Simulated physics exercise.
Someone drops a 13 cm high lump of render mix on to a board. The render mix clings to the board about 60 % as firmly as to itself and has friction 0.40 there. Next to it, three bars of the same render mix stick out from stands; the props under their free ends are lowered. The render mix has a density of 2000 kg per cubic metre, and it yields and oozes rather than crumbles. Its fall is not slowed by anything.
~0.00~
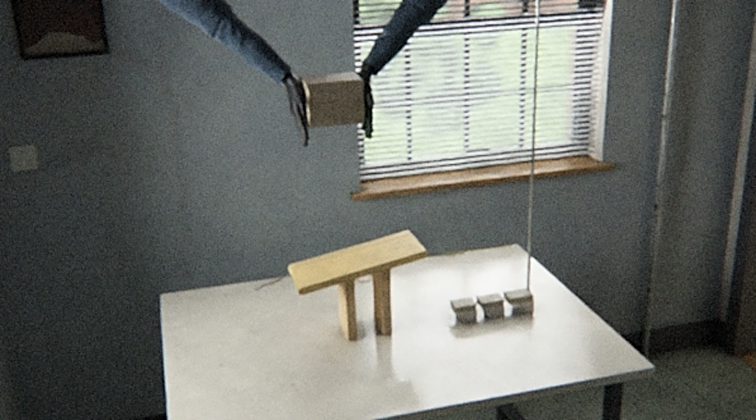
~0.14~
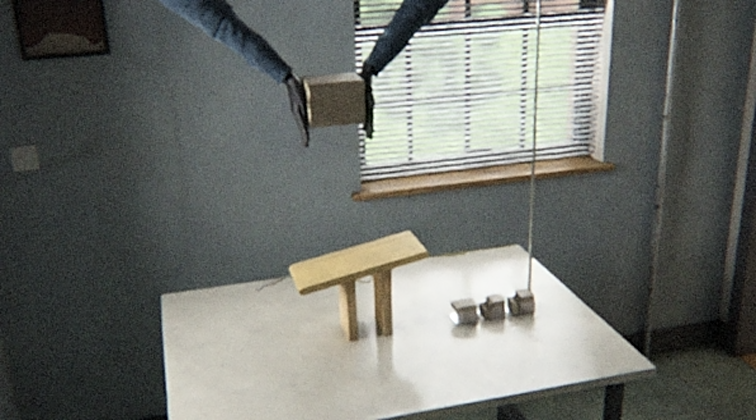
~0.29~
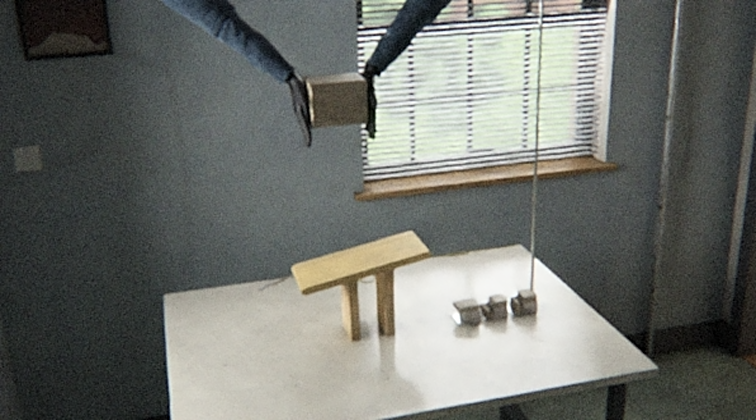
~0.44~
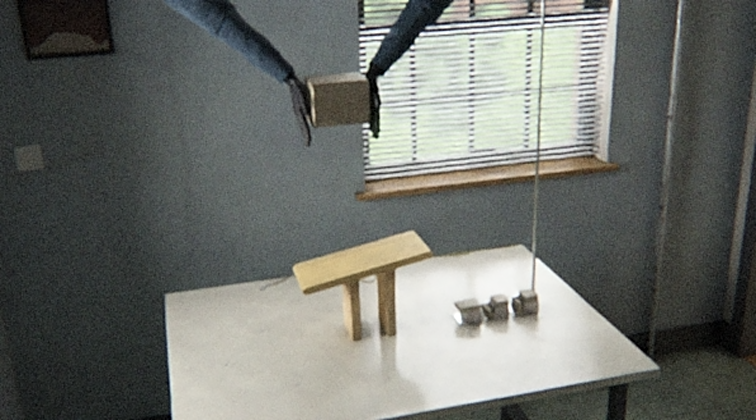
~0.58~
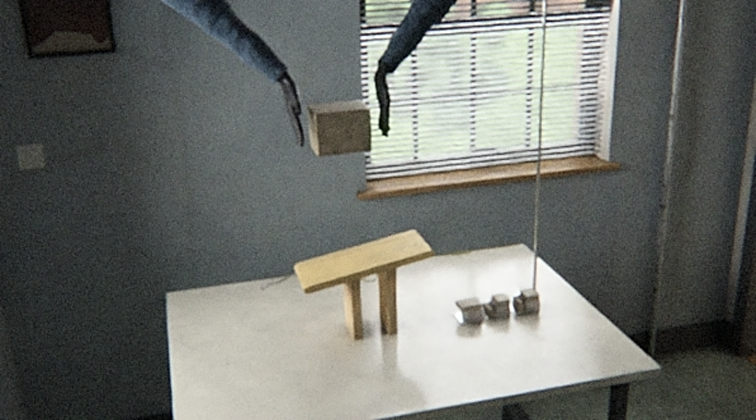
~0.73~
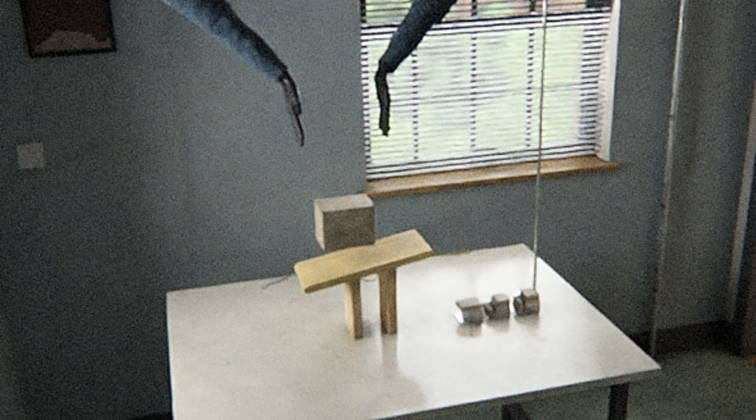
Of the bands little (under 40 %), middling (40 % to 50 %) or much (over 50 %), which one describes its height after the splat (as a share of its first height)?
Middling.
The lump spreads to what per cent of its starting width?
Roughly 210 per cent.
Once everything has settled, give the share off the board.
I'd estimate near 25 % off the board.
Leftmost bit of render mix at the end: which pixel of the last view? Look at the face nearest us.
(303, 283) or thereabouts.
After 0.84 s, it stands 46 % of its first height and 5 % has gone off the board.
After 0.97 s, it stands 45 % of its first height and 16 % has gone off the board.
After 1.11 s, it stands 45 % of its first height and 25 % has gone off the board.
After 1.24 s, it stands 45 % of its first height and 25 % has gone off the board.
After 1.34 s, it stands 45 % of its first height and 25 % has gone off the board.
